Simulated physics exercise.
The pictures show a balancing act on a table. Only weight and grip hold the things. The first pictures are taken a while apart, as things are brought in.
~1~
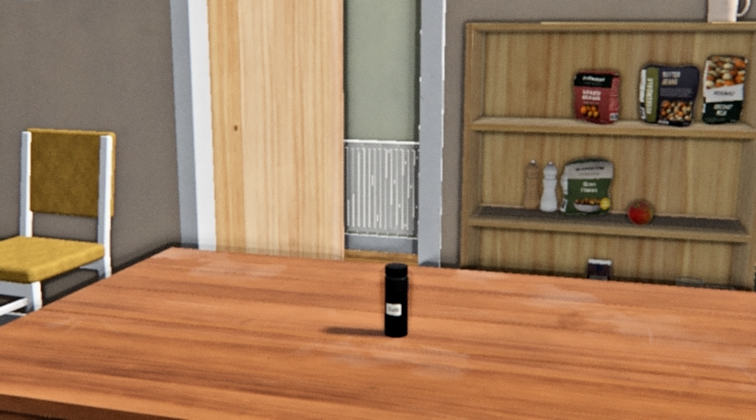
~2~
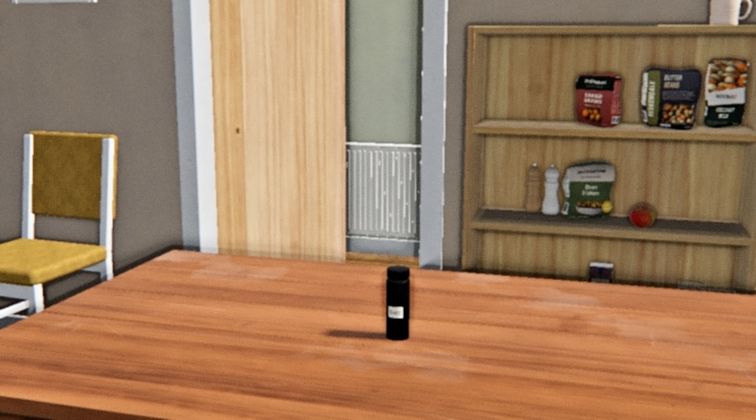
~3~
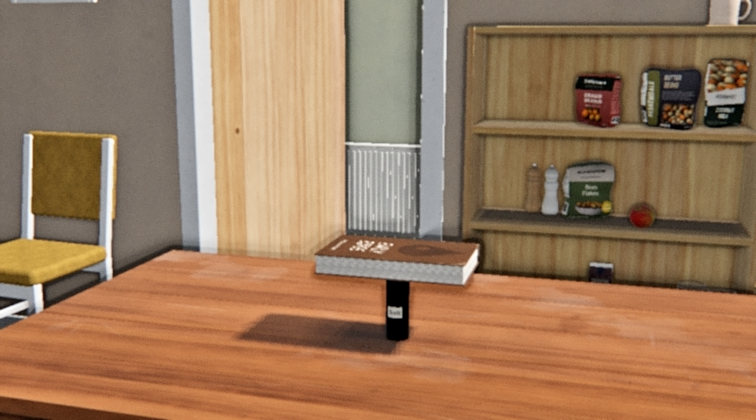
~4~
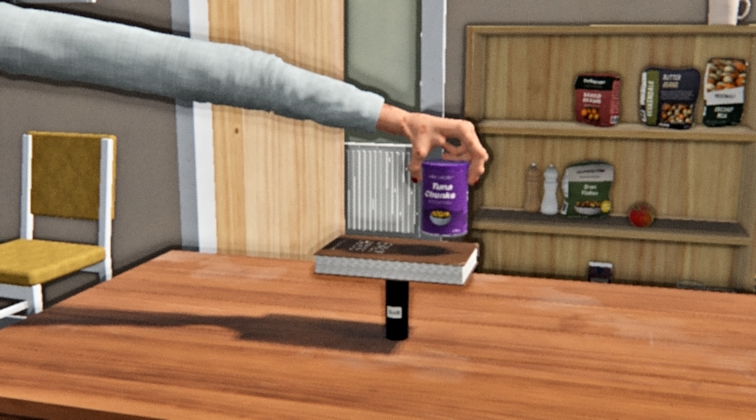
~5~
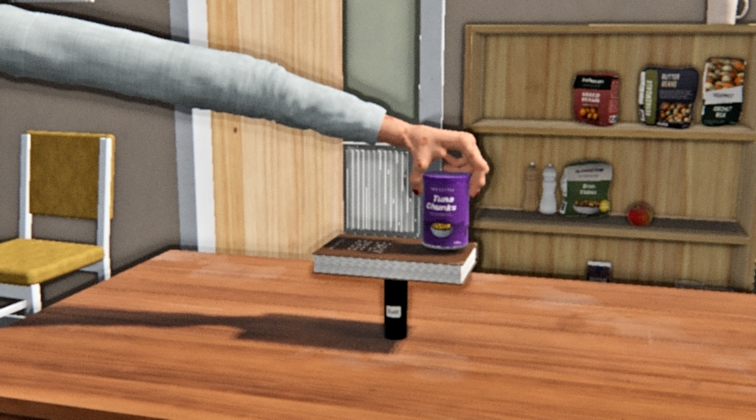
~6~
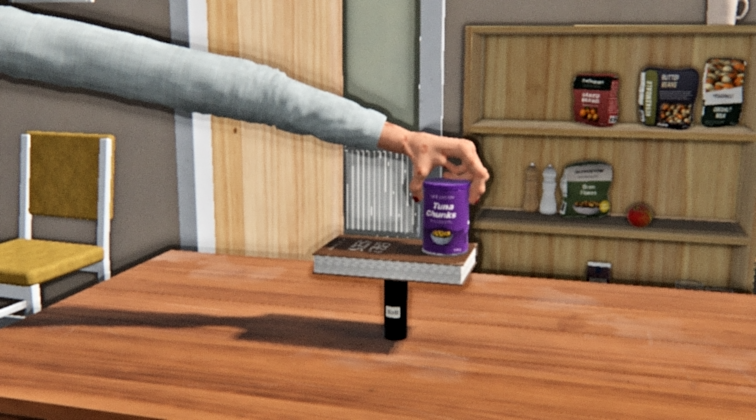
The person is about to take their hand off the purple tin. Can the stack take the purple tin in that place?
It gives way.
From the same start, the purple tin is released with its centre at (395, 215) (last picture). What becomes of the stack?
Then it stays up.
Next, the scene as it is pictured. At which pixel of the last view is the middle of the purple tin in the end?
At about (590, 331).
Then, 0.50 s after the last picture, purple tin now fallen; brown book tipped 57° from how it was; black shaker tipped 13° from how it was.
Then, 0.70 s after the last picture, brown book now fallen; black shaker on its side.
By the end, fallen, purple tin, black shaker and brown book. Seen from the same camera at the end, purple tin near (590, 331). The stack loses its balance.
